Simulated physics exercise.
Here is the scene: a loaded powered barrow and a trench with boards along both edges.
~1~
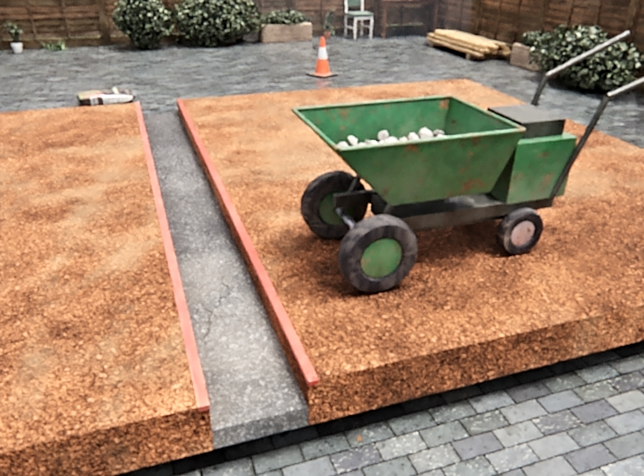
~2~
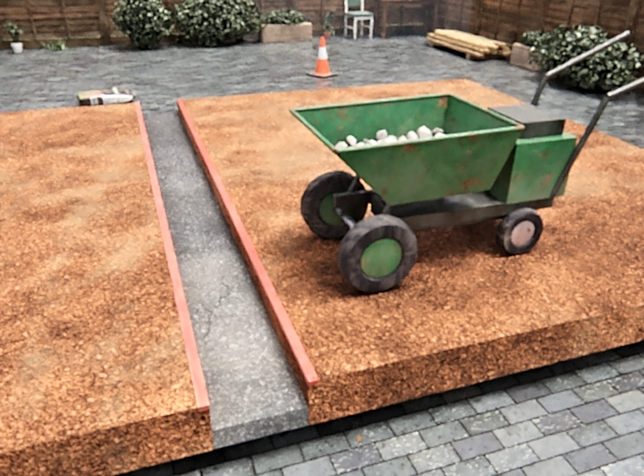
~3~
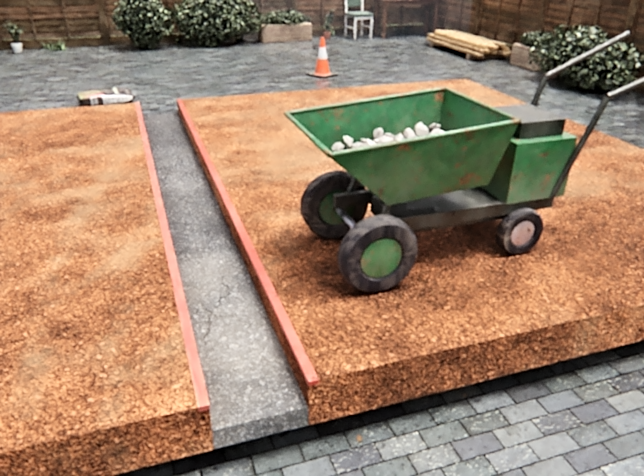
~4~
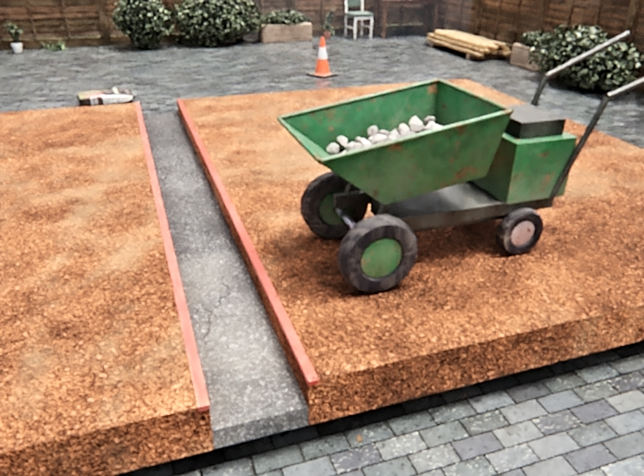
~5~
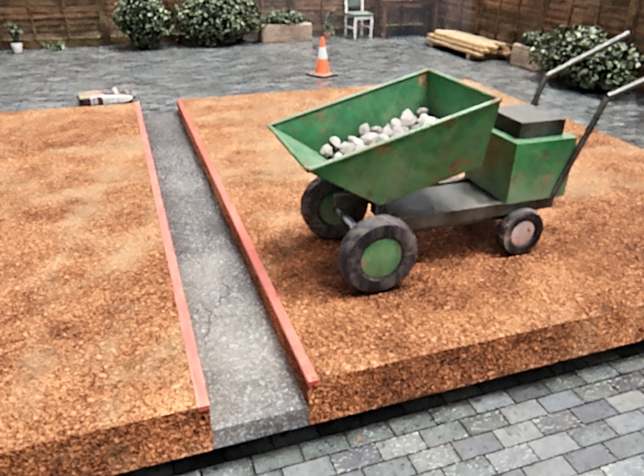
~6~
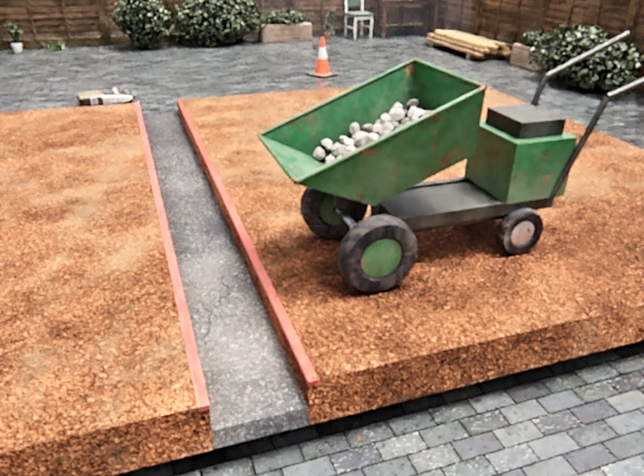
On a paved yard, a green barrow's stone-filled skip tilts steadily left toward a shallow trench.
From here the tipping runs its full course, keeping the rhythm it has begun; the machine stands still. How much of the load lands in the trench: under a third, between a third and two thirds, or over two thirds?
Over two thirds.
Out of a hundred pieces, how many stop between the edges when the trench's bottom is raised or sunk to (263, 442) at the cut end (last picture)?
About 100 per cent.
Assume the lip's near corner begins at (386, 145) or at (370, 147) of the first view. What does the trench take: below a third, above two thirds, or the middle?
Note - position 1: Over two thirds; position 2: More than two thirds.
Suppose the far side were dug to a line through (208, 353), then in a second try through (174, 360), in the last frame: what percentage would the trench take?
Respectively, 90 % and 100 %.
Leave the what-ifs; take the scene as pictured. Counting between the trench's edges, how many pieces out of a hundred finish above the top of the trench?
Estimate: Near 10 per cent.
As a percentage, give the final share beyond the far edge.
I'd put it at some 5 per cent of the load.
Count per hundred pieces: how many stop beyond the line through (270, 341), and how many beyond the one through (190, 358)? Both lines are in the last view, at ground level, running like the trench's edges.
In order: 90 per cent, then 0 per cent.
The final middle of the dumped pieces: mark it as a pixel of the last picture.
Resting centre, last picture - approx. (215, 296).
Soon, skip tipped steeply; all in the skip.
A while on, skip tipped right over; about two thirds in the skip; about a third in or heaped over the trench.
Towards the end, skip tipped right over; nearly all in or heaped over the trench; a stray few beyond it.
Finally, skip tipped right over; nearly all in or heaped over the trench; a stray few beyond it.
